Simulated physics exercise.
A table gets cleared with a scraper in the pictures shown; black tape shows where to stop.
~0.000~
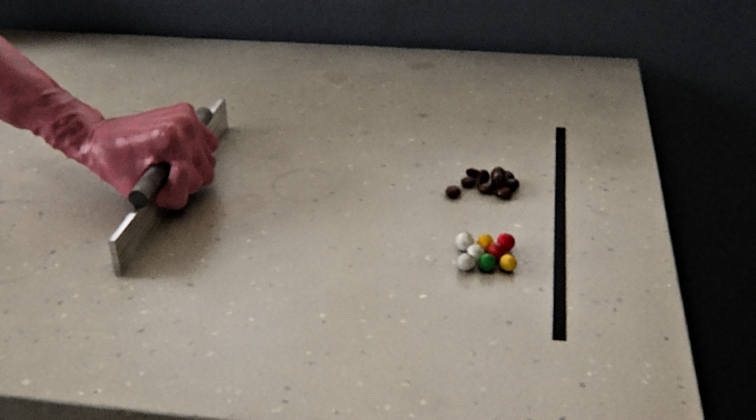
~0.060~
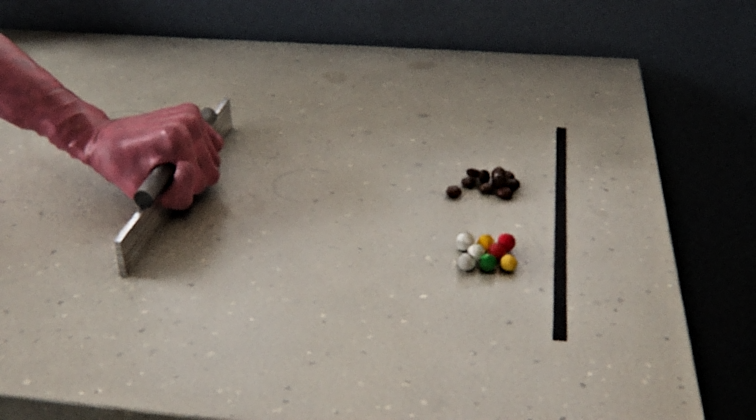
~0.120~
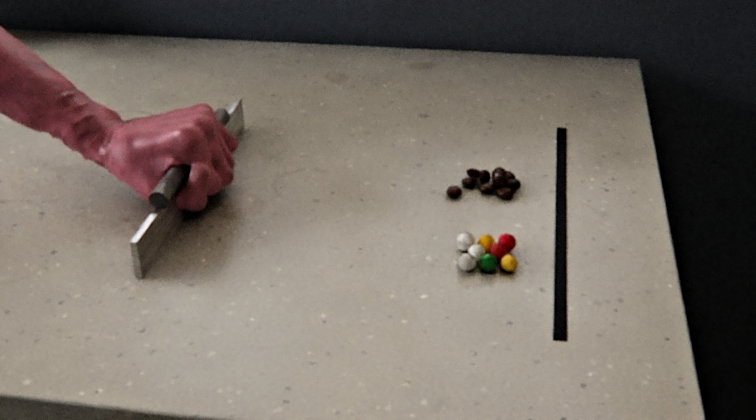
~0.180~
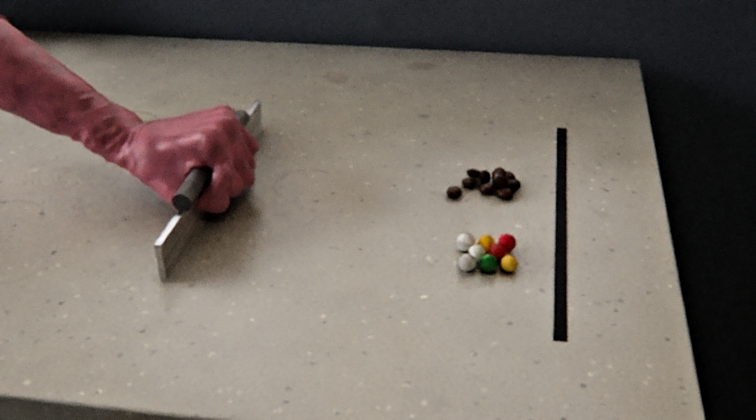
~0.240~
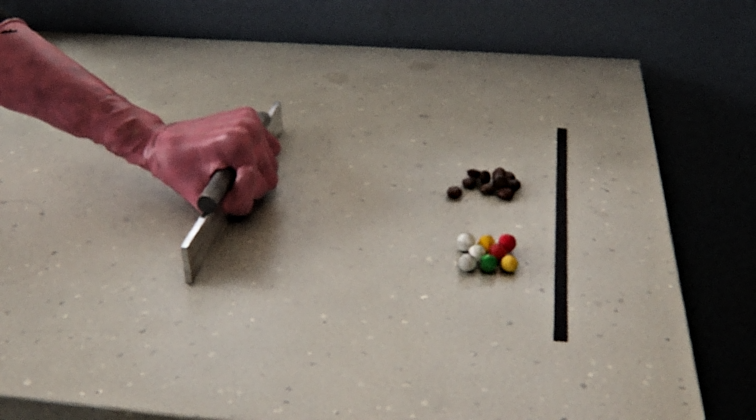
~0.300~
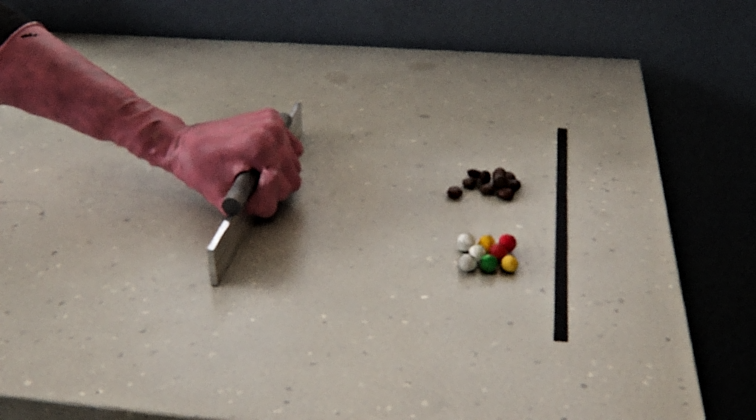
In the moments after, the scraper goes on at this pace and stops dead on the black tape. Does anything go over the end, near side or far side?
Front batch: Some spills off, back batch: Nothing spills off.
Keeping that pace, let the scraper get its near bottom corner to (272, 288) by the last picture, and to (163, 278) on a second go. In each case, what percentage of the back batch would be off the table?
0 % and then 0 %.
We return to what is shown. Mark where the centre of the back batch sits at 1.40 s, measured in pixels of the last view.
Its centre lies close to (588, 191) in the last picture.
After 0.70 s, scraper still moving, near (420, 177); front batch all on the table, its front near (510, 264); back batch all on the table, its front near (514, 185).
After 1.12 s, scraper stopped at the black tape; front batch all on the table, its front near (620, 244); back batch all on the table, its front near (610, 194).
After 1.40 s, scraper stopped at the black tape; front batch about half over the edge; back batch all on the table, its front near (612, 194).
At rest (1.7 s), scraper stopped at the black tape; front batch all over the edge; back batch all on the table, its front near (612, 194).
